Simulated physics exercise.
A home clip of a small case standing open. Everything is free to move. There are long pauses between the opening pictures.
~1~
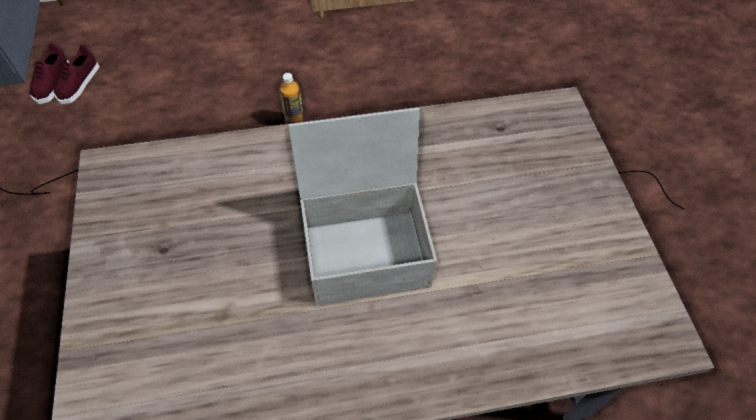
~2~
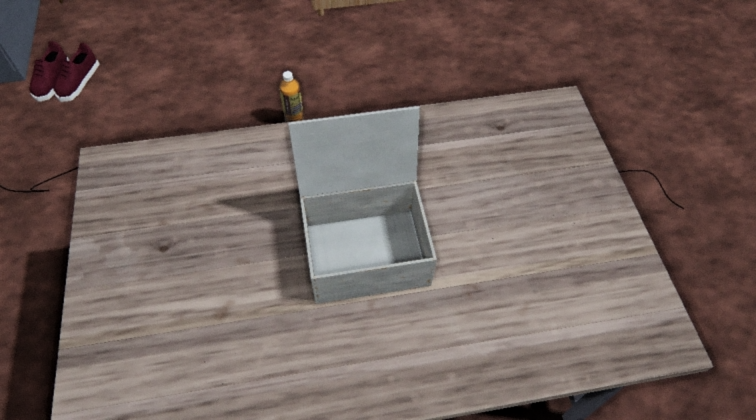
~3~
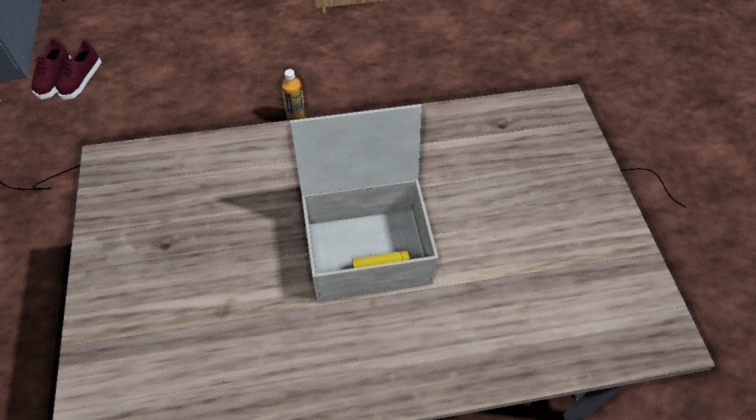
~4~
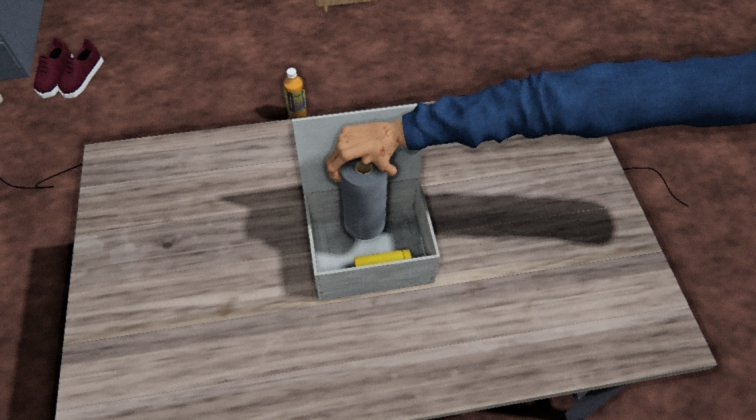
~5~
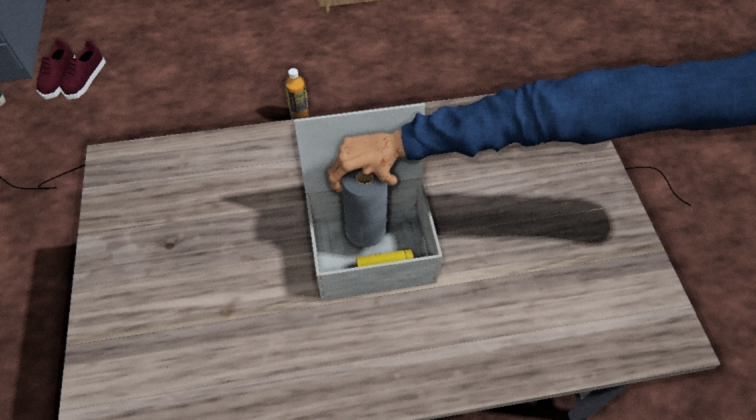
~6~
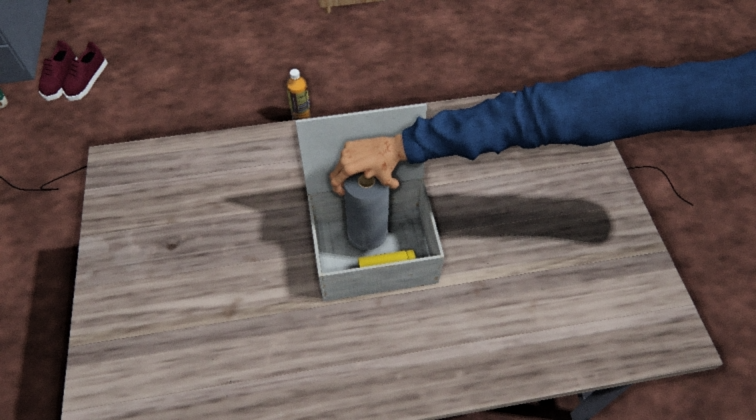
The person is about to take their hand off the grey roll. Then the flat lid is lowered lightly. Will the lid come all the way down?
In the end the lid is held up.
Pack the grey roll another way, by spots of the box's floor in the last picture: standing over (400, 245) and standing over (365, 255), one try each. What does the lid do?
In the first case it is held up; in the second case it will not close.
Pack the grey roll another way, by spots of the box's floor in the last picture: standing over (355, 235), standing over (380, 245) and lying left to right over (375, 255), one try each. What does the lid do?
First try: It will not close; second try: It will not close; third try: It closes.
Then, 1.30 s past the last view, lid 83° above the rim; grey roll displaced a little near (367, 222).
Then, 3.60 s past the last view, lid 52° above the rim; grey roll rocked 12° from its first pose near (369, 228).
Finally, lid 32° above the rim; down or leaning hard in the box, grey roll; yellow shaker still in place. Final places as the last picture's camera would see them, grey roll near (371, 241).
